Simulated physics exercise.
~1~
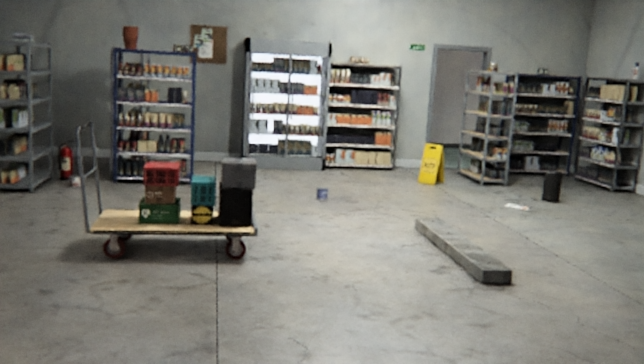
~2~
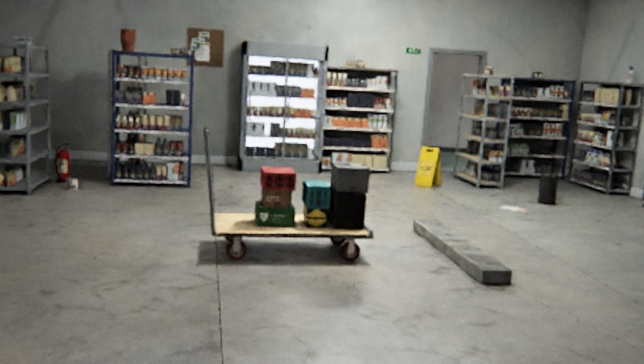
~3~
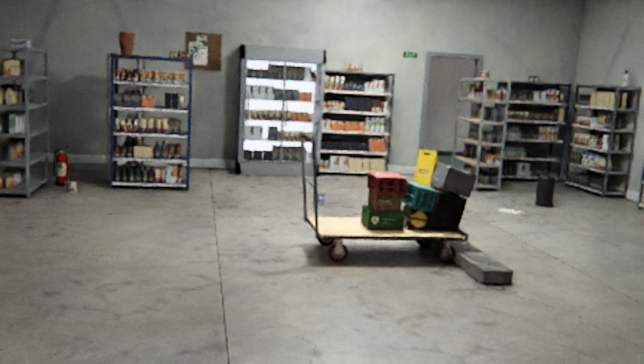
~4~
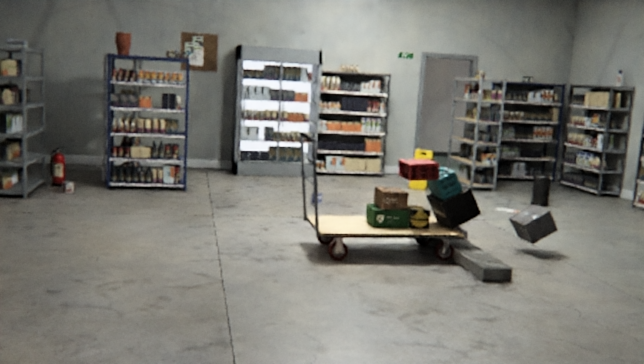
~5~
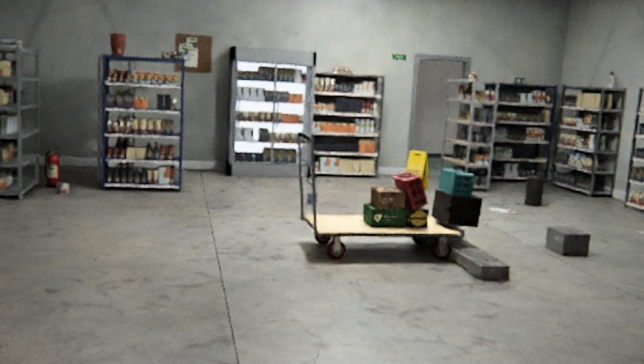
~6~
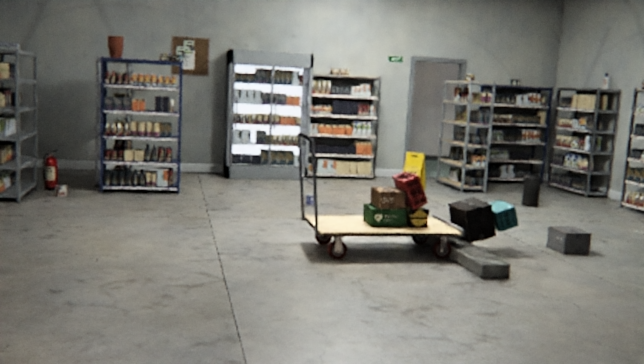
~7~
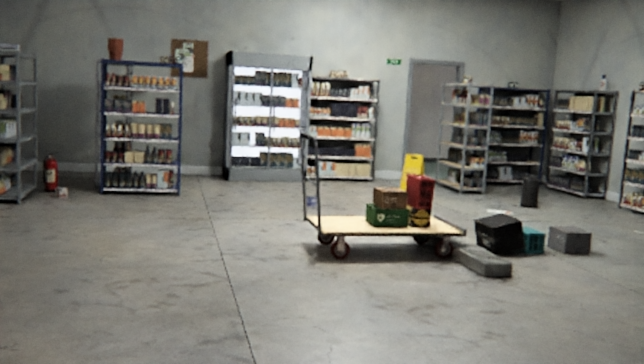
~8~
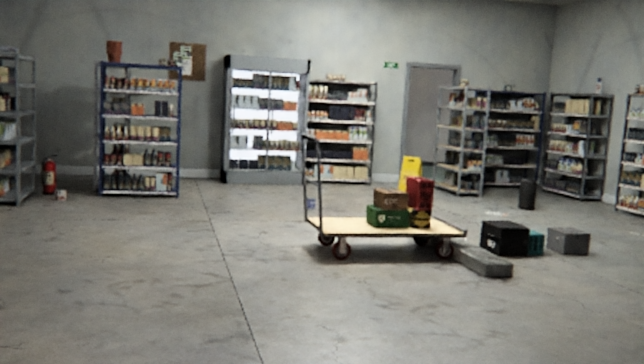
To begin with, a flatbed trolley stacked with crates and cartons rolls right across the concrete floor of a storeroom lined with shelves. It reaches a low grey kerb and stops, and the load tilts forward. The grey carton flies off the front and lands beyond the kerb, while the red crate lifts and drops back, tipped over, on the deck. The teal crate and black carton then topple over the front edge to the floor. Finally, those three rest past the kerb, while the green, brown, red and yellow pieces remain on the trolley.
